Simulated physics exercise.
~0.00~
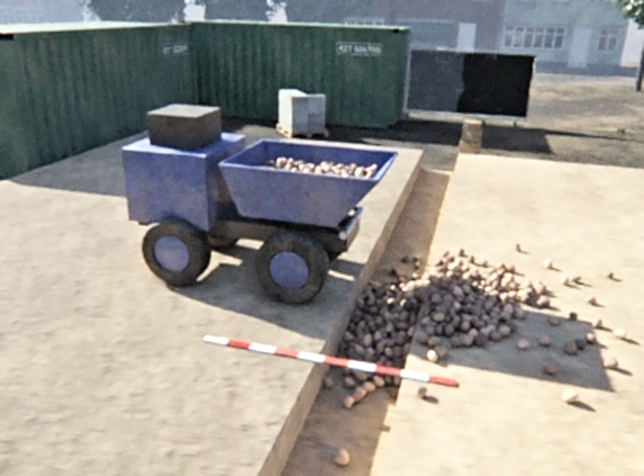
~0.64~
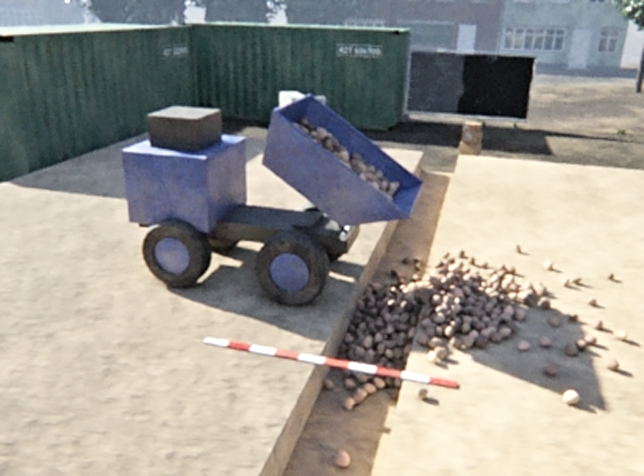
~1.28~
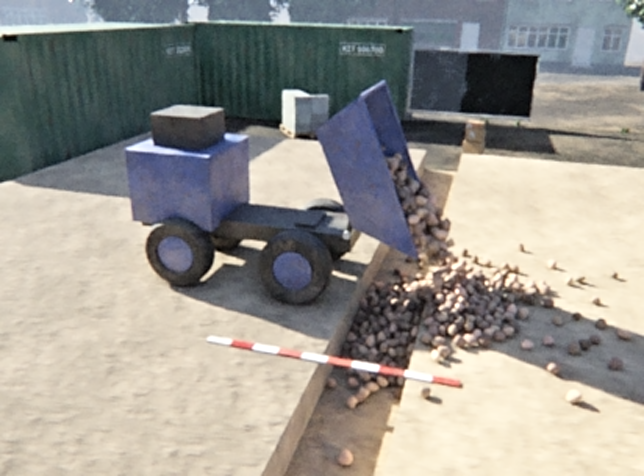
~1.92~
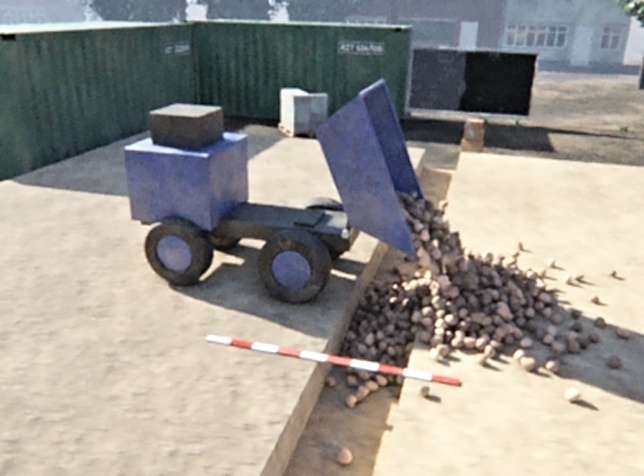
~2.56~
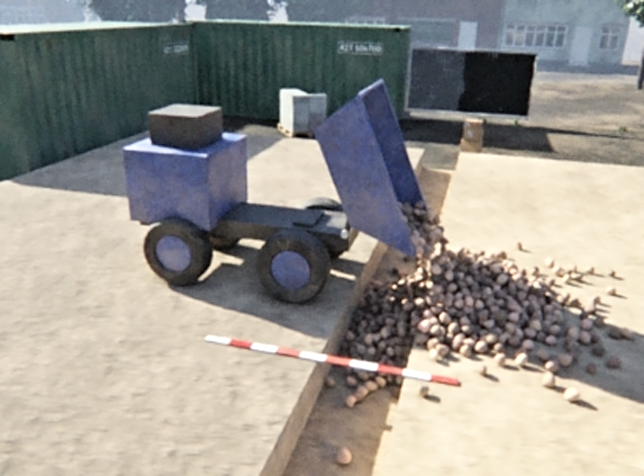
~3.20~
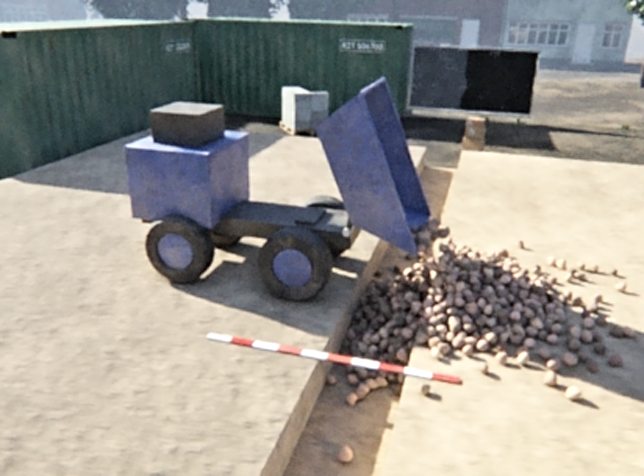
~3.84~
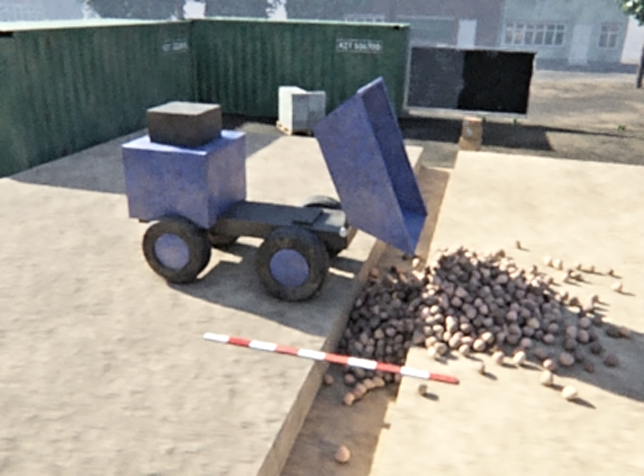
A blue dumper parked beside a trench tipped its skip steeply to the right, and the round brown stones inside slid out onto the loose heap already lying there, spreading it over the trench and the ground beyond until the raised skip was empty.
